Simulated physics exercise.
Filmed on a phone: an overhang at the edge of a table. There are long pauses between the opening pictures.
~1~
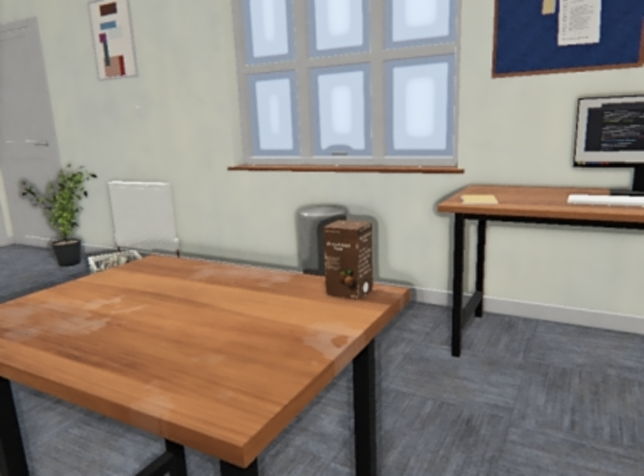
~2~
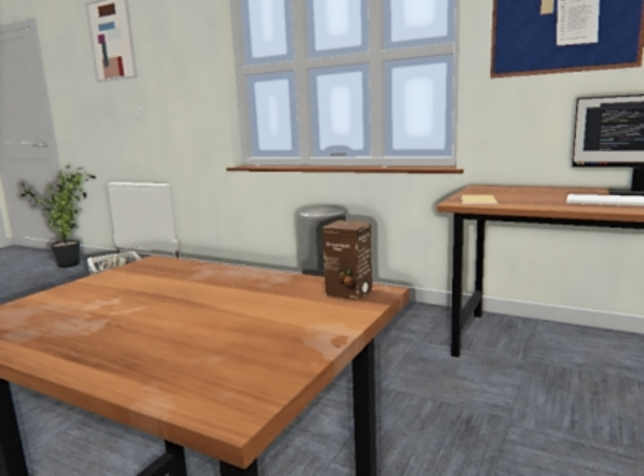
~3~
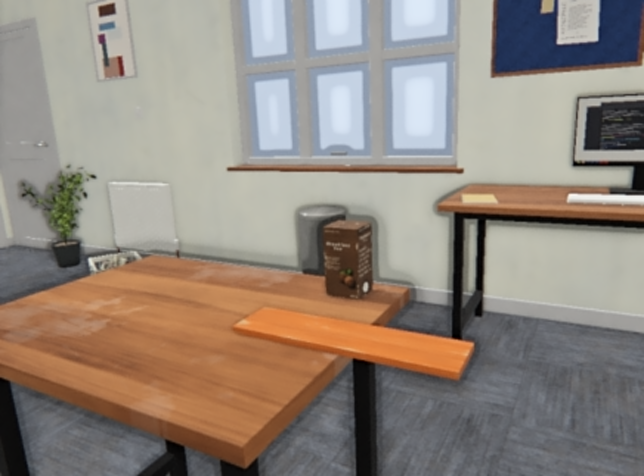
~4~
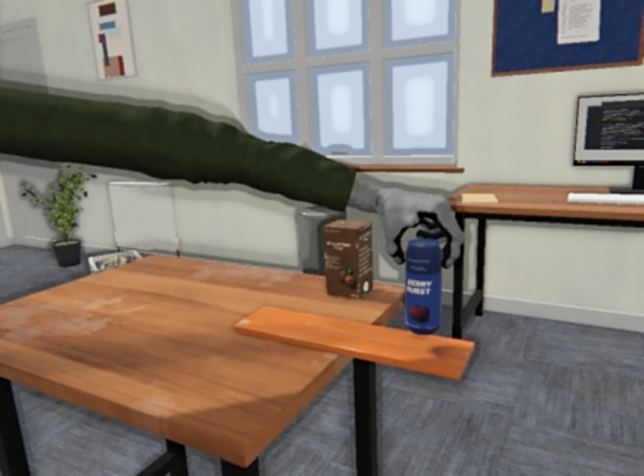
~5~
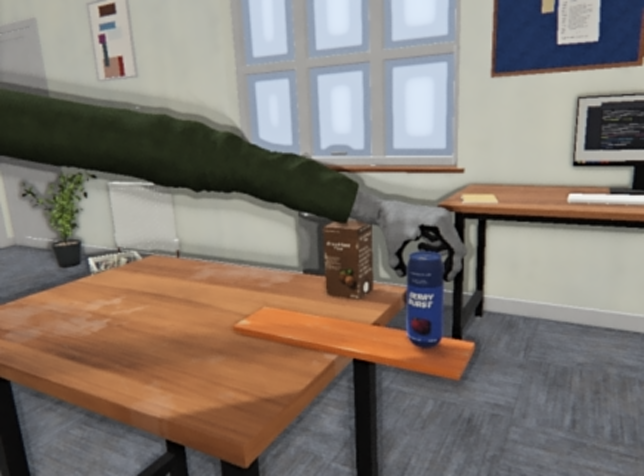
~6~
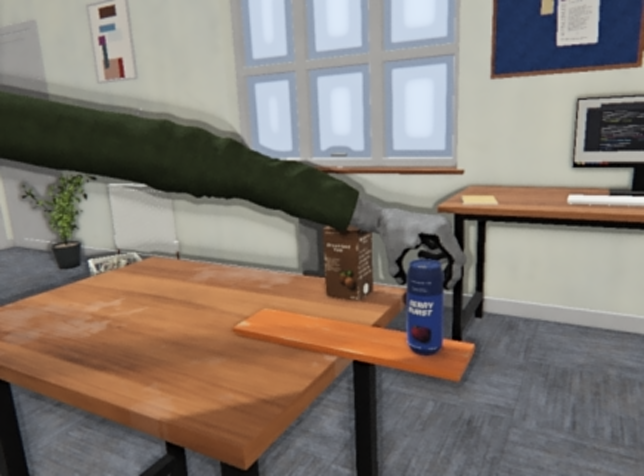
In an office, a brown box sat on a wooden table, then an orange board appeared jutting past the table's edge, and a gripper on a green-sleeved arm lowered a blue can onto its overhanging part.
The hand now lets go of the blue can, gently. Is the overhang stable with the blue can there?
In the end the board comes down.
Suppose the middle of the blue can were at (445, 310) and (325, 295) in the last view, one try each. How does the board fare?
In the first case it goes over; in the second case it stays on the table.
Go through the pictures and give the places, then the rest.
In the first picture, the last thing is not in view yet.
In the second picture, the last thing is not in view yet.
In the third picture, the last thing is not in view yet; orange board (345, 337).
In the fourth picture, coming down; blue can (423, 287); orange board (346, 337).
In the fifth picture, coming down; blue can (425, 300); orange board (346, 337).
In the sixth picture, set down, still held; blue can (425, 308); orange board (346, 339).
Then, 0.40 s later than the last frame, blue can now down on the floor or falling; orange board tilted by 56°.
Then, 0.50 s later than the last frame, orange board now down on the floor or falling.
Then, 0.70 s later than the last frame, things are still on the move.
Then, 0.80 s later than the last frame, as before.
When it is over, down on the floor or falling, orange board and blue can; brown carton as before. The board tips off the edge.
